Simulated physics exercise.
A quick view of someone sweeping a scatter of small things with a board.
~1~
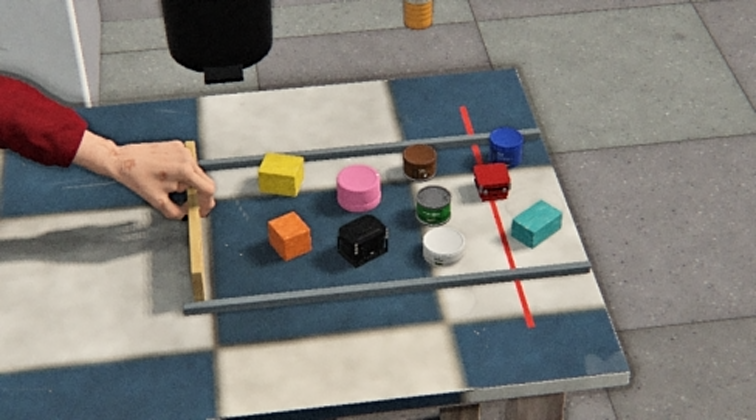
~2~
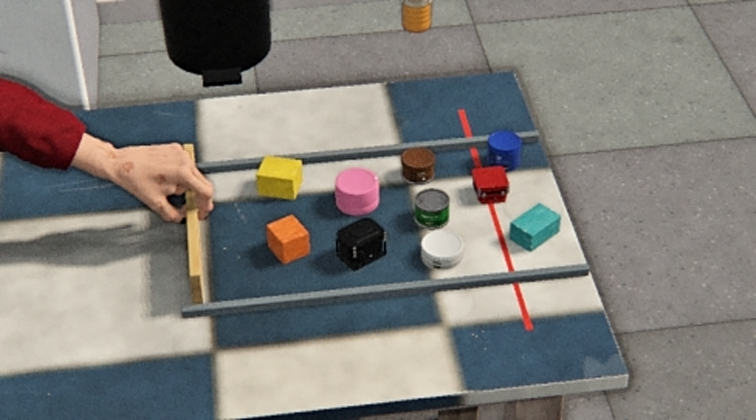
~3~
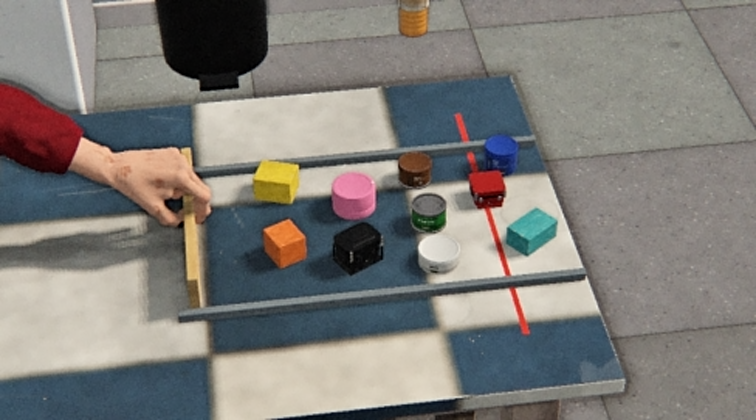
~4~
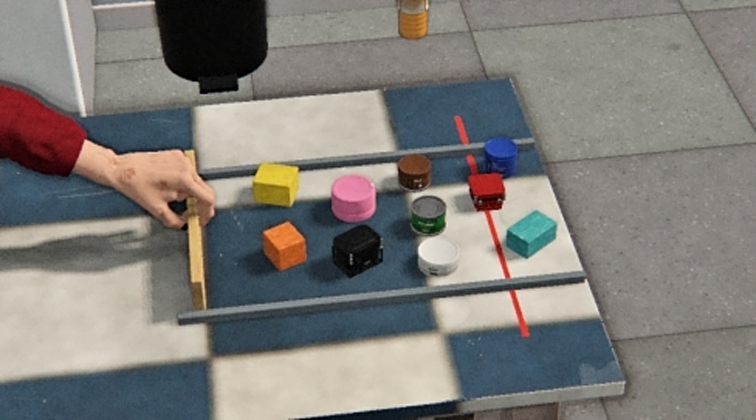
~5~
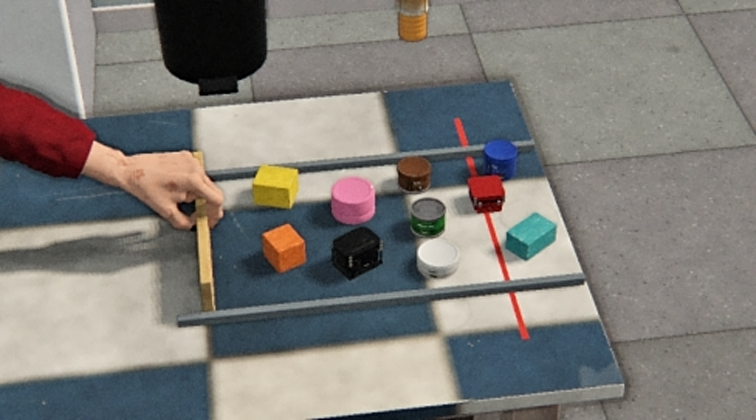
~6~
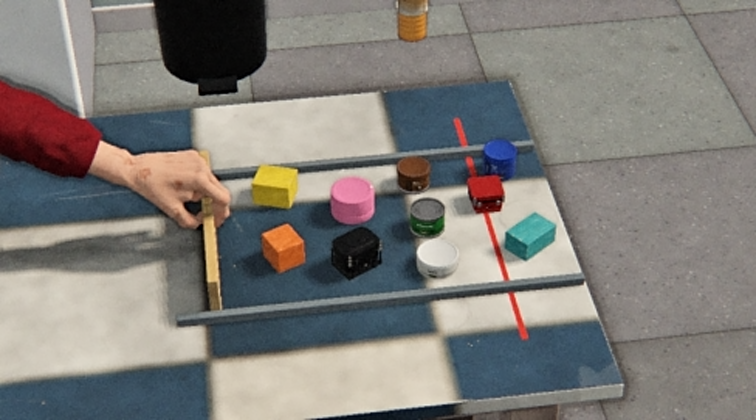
A hand in a red sleeve holds an upright wooden board at the left of a blue-and-white checked table, seen from above at an angle over grey floor tiles. Between two grey rails sit yellow, orange, pink, black, brown, green and white items, with red, blue and turquoise ones near a red tape line. The view drifts very slightly, then the hand nudges the board a little rightward, touching nothing.
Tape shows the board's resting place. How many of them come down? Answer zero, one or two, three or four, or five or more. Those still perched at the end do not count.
One or two.
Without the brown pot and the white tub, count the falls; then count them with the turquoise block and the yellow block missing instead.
Well, the first time you'd get 0, and the next time 1.
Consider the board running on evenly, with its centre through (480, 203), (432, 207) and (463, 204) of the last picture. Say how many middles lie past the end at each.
First 2, next 0, last 0.
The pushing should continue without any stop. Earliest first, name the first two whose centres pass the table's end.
The order is the blue tub, then the white tub.
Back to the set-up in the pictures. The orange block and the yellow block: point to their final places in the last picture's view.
In the last picture the orange block sits at (509, 229) while the yellow block sits at (492, 162).
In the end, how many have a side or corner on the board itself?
That would be 3 of them.
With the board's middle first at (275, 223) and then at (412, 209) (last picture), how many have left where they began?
By the first moment it's 2, by the second it's 7.
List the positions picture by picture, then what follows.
The first frame shows turquoise block (537, 224); blue tub (506, 149); red case (492, 183); board (195, 220); tape (494, 207).
The second frame shows blue tub (504, 151); black case (361, 243).
The third frame shows red case (487, 190); white tub (439, 255).
The fourth frame shows turquoise block (532, 234); board (195, 229).
The fifth frame shows blue tub (500, 161); brown pot (414, 175).
The sixth frame shows turquoise block (531, 236); blue tub (499, 161); red case (486, 195); board (210, 229); tape (488, 219).
Soon after, none off yet; turquoise block at rest near (531, 236); blue tub at rest near (499, 161); red case at rest near (486, 195).
Then, none off yet; turquoise block moved a little near (542, 231); blue tub moved about its own width near (520, 157); red case moved a little near (501, 192).
At rest, the number that fall off is one or two; fallen, white tub and blue tub.
